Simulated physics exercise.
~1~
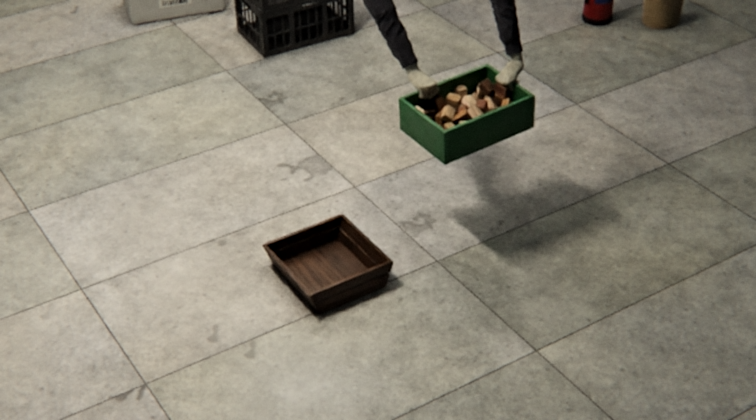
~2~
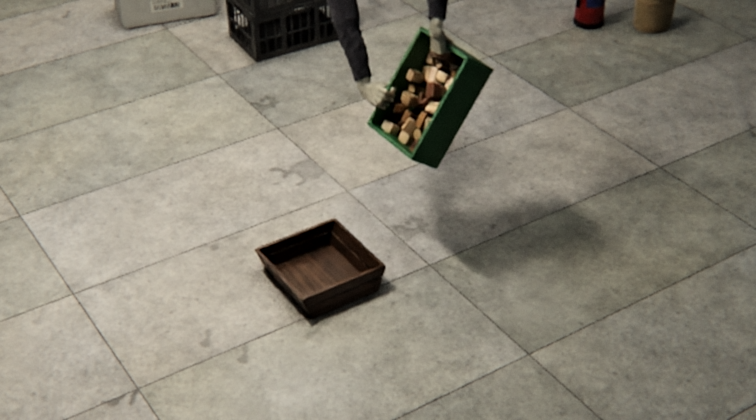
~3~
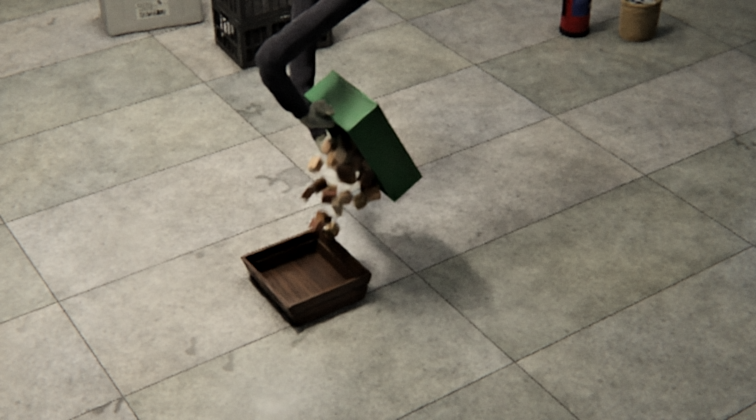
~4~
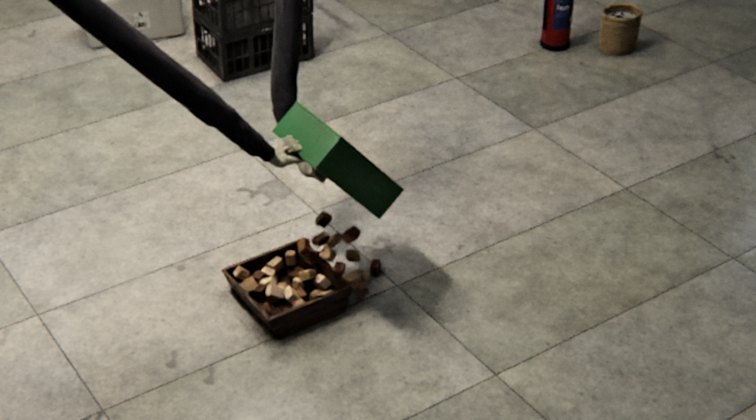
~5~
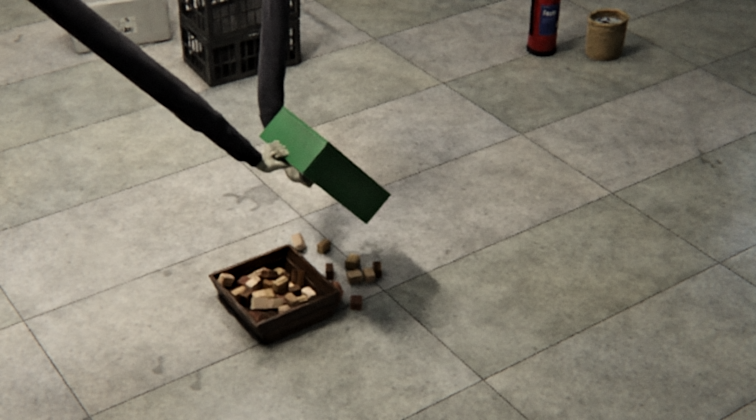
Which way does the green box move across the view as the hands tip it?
The green box moves to the left as the hands tip it.
